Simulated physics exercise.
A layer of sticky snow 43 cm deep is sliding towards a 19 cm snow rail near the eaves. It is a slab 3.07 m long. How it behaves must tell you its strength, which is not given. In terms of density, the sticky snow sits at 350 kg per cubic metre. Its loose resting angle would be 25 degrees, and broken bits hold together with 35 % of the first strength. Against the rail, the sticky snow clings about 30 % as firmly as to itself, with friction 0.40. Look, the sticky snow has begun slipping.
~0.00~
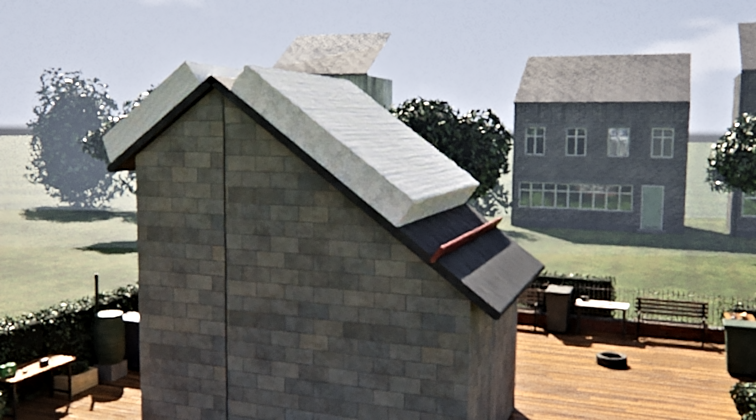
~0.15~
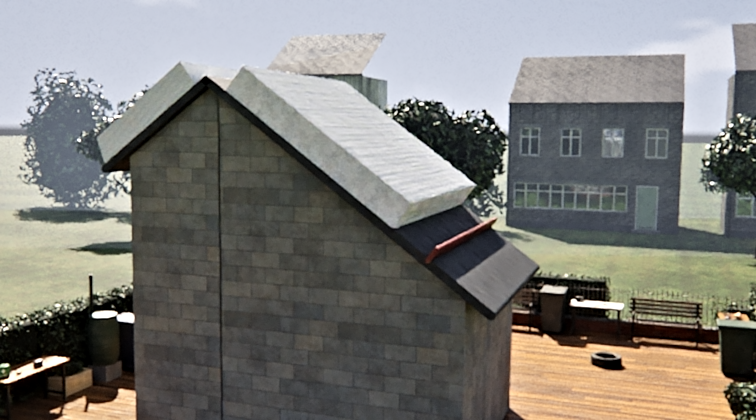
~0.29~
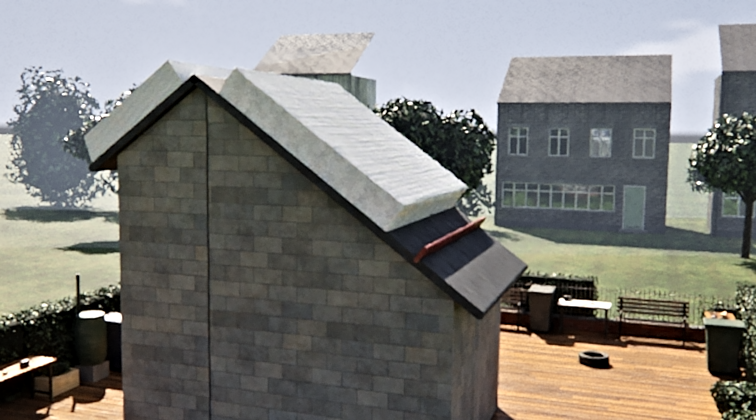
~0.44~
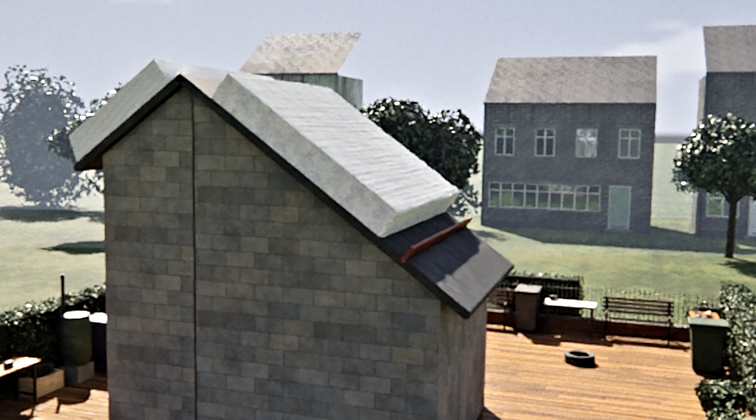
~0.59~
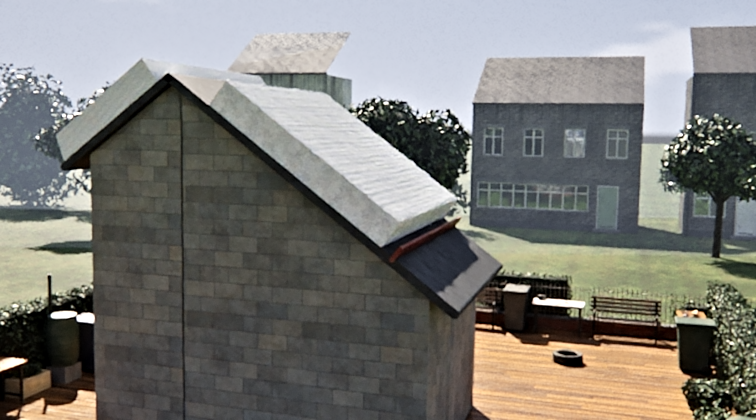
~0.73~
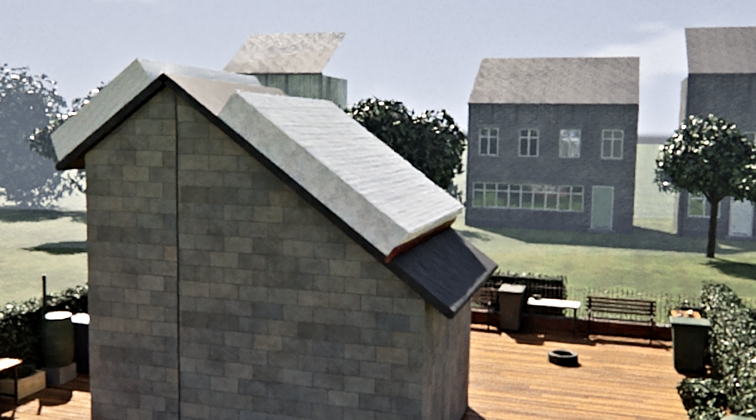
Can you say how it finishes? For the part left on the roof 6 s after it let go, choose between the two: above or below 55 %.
Choice: Below.
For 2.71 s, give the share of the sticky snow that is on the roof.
Close to 50 percent.
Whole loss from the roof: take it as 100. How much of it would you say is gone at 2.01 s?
Roughly 60 per cent.
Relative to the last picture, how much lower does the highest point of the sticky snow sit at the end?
I'd put it at something like 1.1 m.
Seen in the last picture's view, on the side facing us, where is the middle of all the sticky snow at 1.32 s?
(368, 218), roughly.
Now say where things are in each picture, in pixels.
The first frame shows front end of the sticky snow at (413, 204).
The second frame shows front end of the sticky snow at (409, 205), its middle shifted 2.5 cm.
The third frame shows front end of the sticky snow at (402, 209), its middle shifted 10 cm.
The fourth frame shows front end of the sticky snow at (397, 215), its middle shifted 23 cm.
The fifth frame shows front end of the sticky snow at (397, 224), its middle shifted 42 cm.
The sixth frame shows front end of the sticky snow at (408, 236), its middle shifted 66 cm, 5 % of it past the rail, in one piece.
By 1.32 s, 95 % of the snow is on the roof.
By 2.01 s, 65 % of the snow is on the roof.
By 2.71 s, 48 % of the snow is on the roof.
By 3.40 s, 46 % of the snow is on the roof.
By 6.00 s, at the end, 46 % of the snow is on the roof.
